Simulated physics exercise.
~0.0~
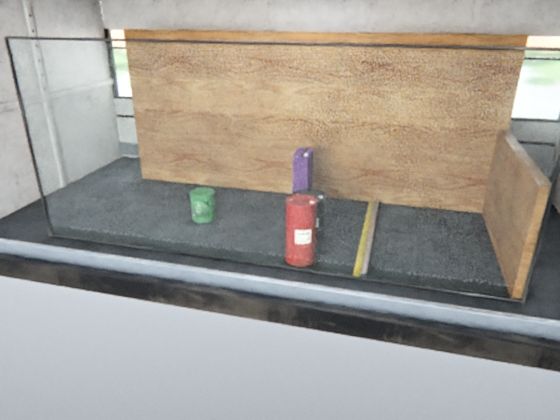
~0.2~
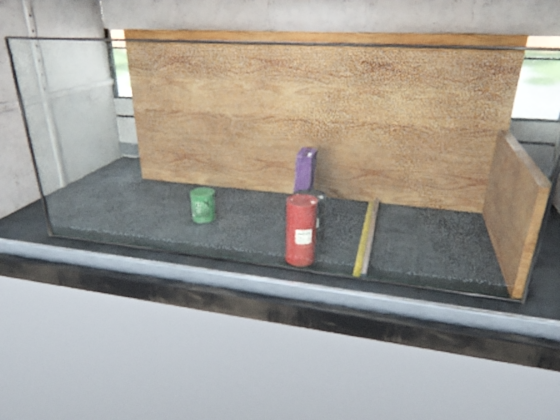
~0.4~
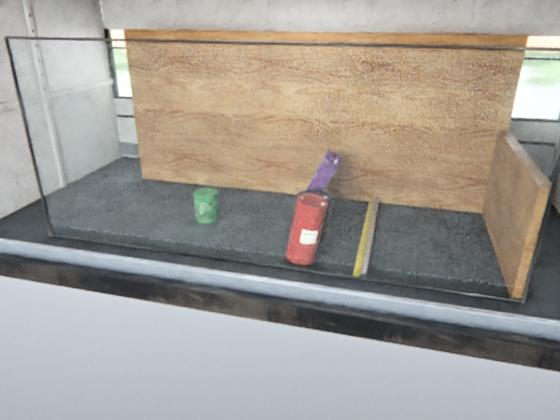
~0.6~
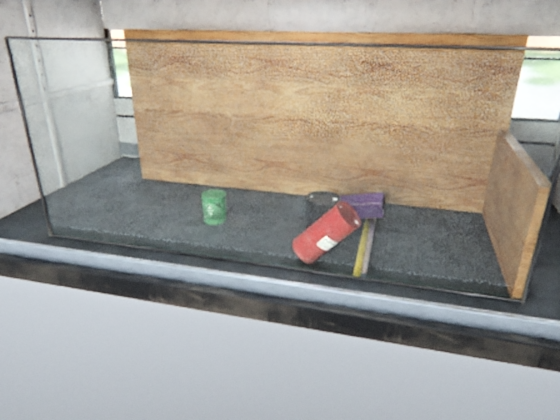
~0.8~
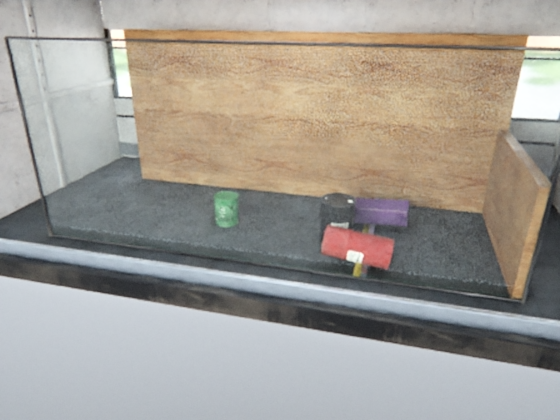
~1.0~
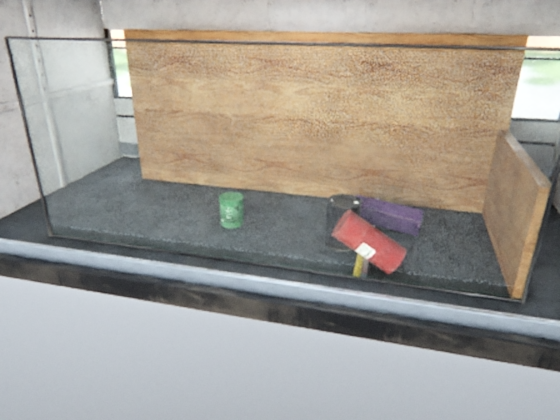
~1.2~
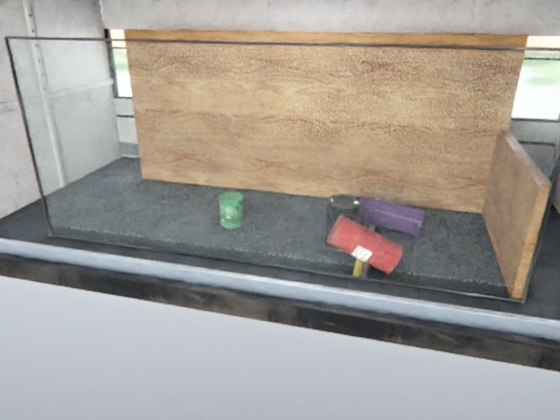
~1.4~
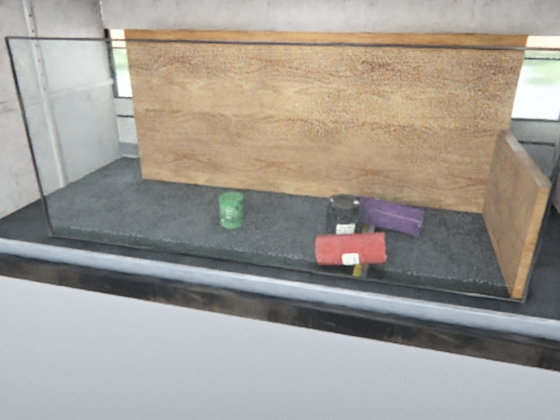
A purple tall box and a red drum tip over to the right in a glass-fronted bay while a green bucket and a black drum slide slightly right; the red drum rocks and settles on its side, and the box lies past the yellow line.
